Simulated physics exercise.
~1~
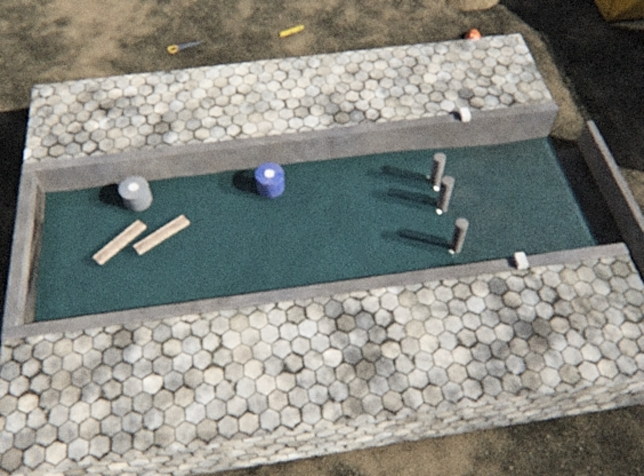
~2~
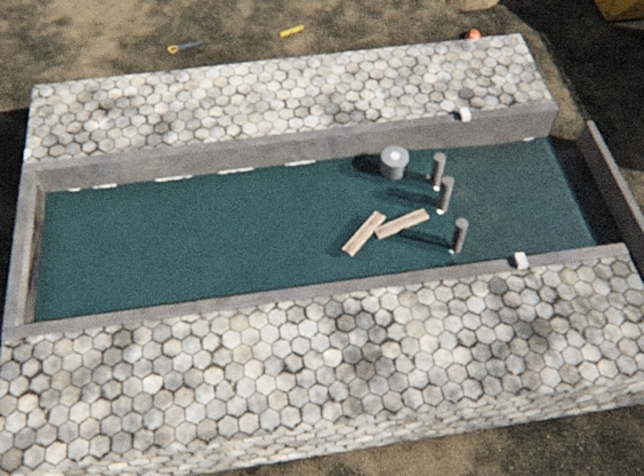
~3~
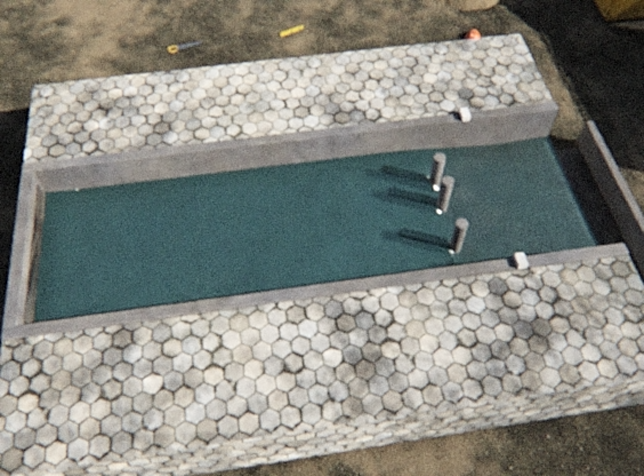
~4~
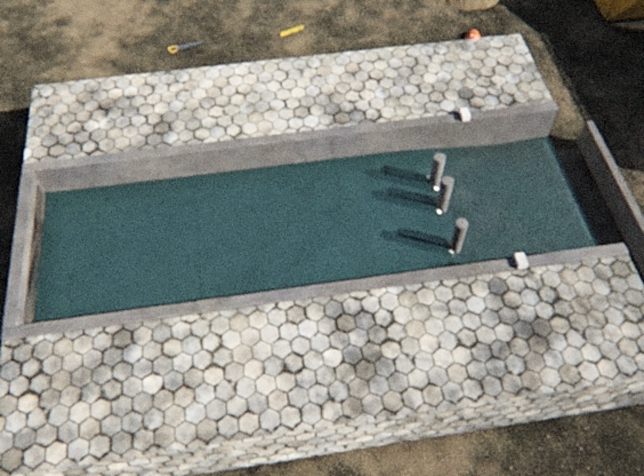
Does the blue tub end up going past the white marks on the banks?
Yes, the blue tub is carried right past the white marks and is out of the ditch while the boards and the grey tub are still floating near the posts.
